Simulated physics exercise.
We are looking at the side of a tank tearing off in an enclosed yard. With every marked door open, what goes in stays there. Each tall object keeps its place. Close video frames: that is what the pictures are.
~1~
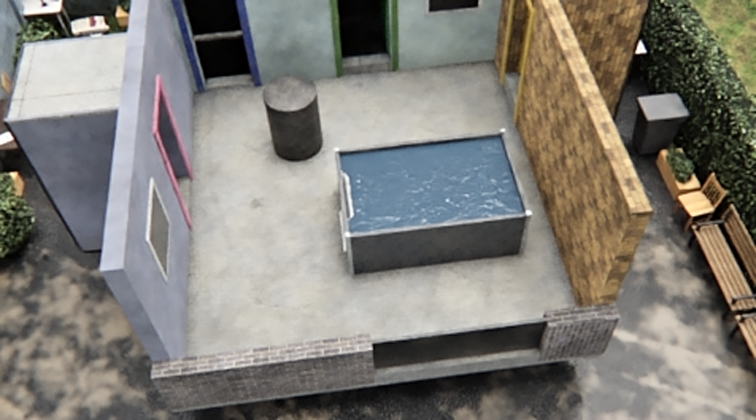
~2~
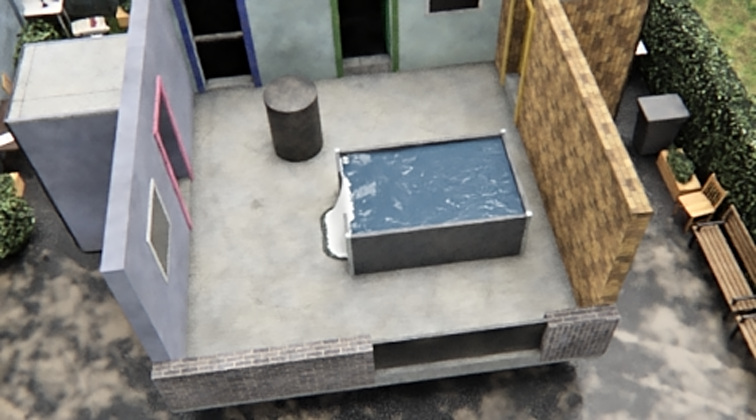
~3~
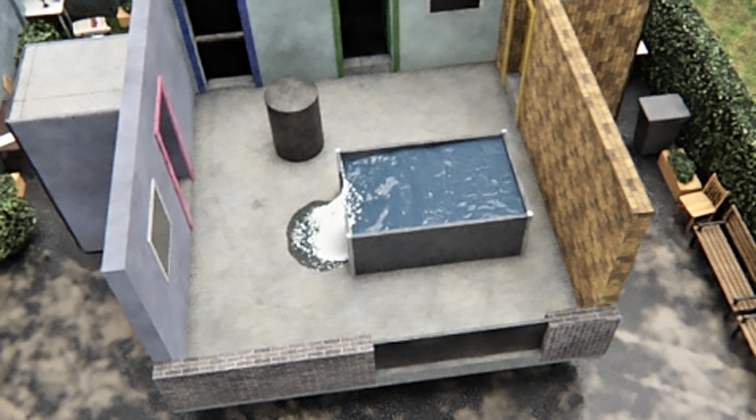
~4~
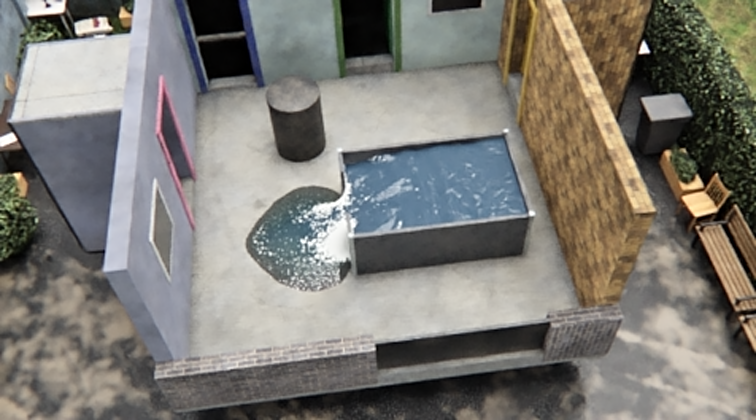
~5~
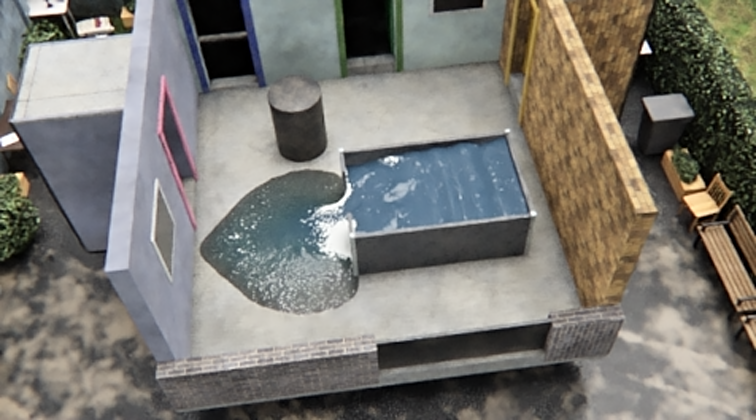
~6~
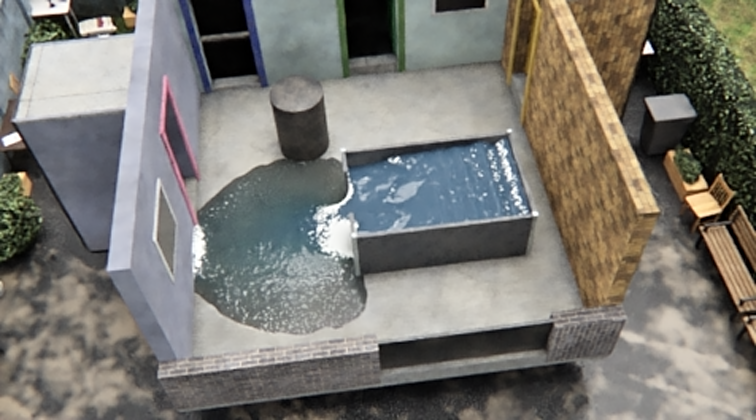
A tank of water opens on its left side and water spreads across the floor.
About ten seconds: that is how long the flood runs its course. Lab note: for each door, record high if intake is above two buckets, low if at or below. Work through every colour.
Pink door: High; blue door: High; yellow door: Low; green door: Low.
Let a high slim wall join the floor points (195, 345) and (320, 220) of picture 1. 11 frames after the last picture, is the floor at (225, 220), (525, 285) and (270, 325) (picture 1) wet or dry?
Taking the points in the order given, they are inundated, high and dry and inundated.
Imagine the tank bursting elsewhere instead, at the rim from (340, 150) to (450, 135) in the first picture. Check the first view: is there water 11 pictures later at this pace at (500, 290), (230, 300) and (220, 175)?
In the order you gave them, I get still bare, still bare, drenched.
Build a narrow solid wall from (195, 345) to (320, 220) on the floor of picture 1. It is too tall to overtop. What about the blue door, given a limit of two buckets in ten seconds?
Here's how it goes: The blue door ends up swamped.
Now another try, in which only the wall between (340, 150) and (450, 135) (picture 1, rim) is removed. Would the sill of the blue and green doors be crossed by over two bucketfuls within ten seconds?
I think the blue door crosses the limit and the green door crosses the limit.
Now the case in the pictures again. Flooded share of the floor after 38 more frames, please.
About 90 in a hundred.
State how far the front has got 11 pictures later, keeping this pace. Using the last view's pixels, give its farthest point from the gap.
My best guess is about (201, 99).
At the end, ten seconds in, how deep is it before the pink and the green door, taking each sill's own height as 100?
I'd say around 80 and 30 in a hundred.
A moment on, water covers 35 % of the floor; the pink door over two buckets in, the blue door not reached, the yellow door not reached, the green door not reached.
Next, water covers 40 % of the floor; the pink door far over two buckets in, the blue door under two buckets in, the yellow door not reached, the green door not reached.
Then, water covers 60 % of the floor; the pink door far over two buckets in, the blue door far over two buckets in, the yellow door not reached, the green door wet at the sill, nothing in.
Later, water covers 90 % of the floor; the pink door far over two buckets in, the blue door far over two buckets in, the yellow door wet at the sill, nothing in, the green door wet at the sill, nothing in.
In the end, water covers 95 % of the floor; the pink door far over two buckets in, the blue door far over two buckets in, the yellow door wet at the sill, nothing in, the green door wet at the sill, nothing in.
